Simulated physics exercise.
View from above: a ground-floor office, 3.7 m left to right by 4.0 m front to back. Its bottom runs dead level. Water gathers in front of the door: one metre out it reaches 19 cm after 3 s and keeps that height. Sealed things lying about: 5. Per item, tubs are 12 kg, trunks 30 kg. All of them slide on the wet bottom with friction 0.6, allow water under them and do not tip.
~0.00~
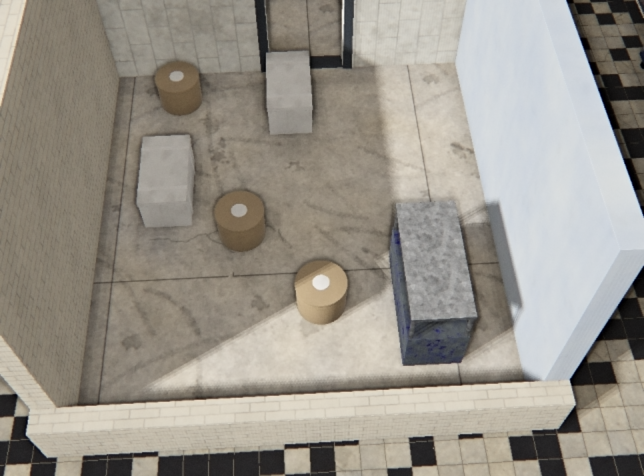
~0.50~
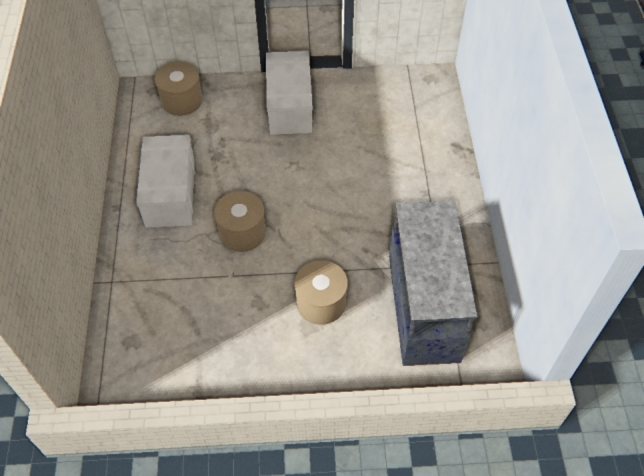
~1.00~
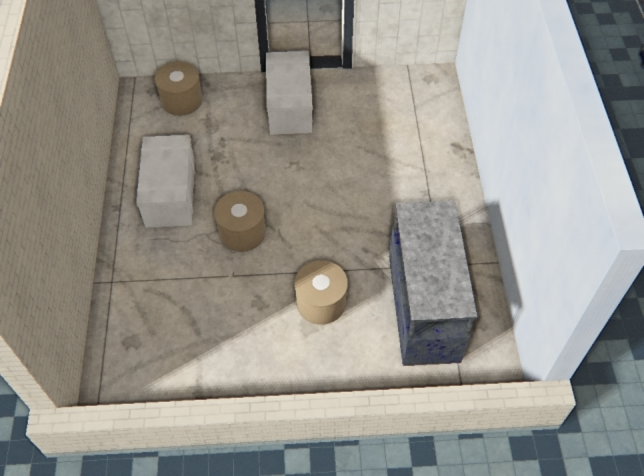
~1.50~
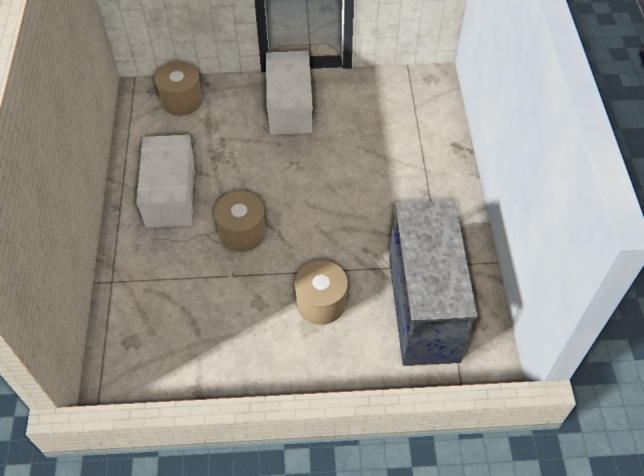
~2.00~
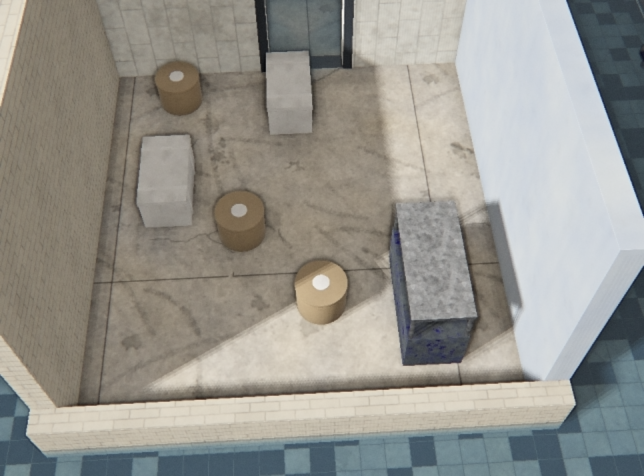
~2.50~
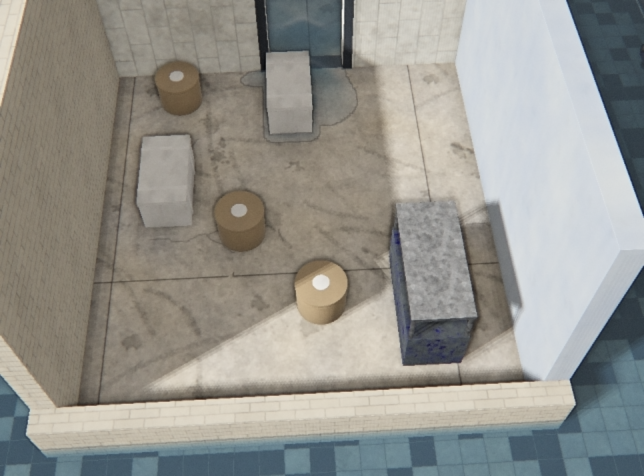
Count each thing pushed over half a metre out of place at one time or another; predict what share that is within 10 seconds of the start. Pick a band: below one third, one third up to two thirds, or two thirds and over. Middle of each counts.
The share is below one third.
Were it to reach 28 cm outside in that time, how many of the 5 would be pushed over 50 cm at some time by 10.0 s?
2.
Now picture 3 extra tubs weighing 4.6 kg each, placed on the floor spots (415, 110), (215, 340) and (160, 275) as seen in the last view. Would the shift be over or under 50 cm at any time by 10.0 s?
First exceeds it, second stays within it, third stays within it.
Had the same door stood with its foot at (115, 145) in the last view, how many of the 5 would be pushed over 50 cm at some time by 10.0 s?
The count would be 2.
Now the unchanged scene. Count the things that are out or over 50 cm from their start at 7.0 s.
That would be 0.
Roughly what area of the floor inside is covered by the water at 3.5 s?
My estimate is roughly 3.0 m2.
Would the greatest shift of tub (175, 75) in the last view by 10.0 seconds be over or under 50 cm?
The answer is a bigger shift.
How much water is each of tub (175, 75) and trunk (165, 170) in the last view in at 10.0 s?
Depth approx. 9 cm / 4 cm.
After 3.5 s 0 of 5 are over 50 cm from their spots; 0 afloat.
After 4.5 s 0 of 5 are over 50 cm from their spots; 0 afloat.
After 7.0 s 0 of 5 are over 50 cm from their spots; 0 afloat.
After 10.0 s 1 of 5 are over 50 cm from their spots, and 1 have been at some point; 1 afloat.
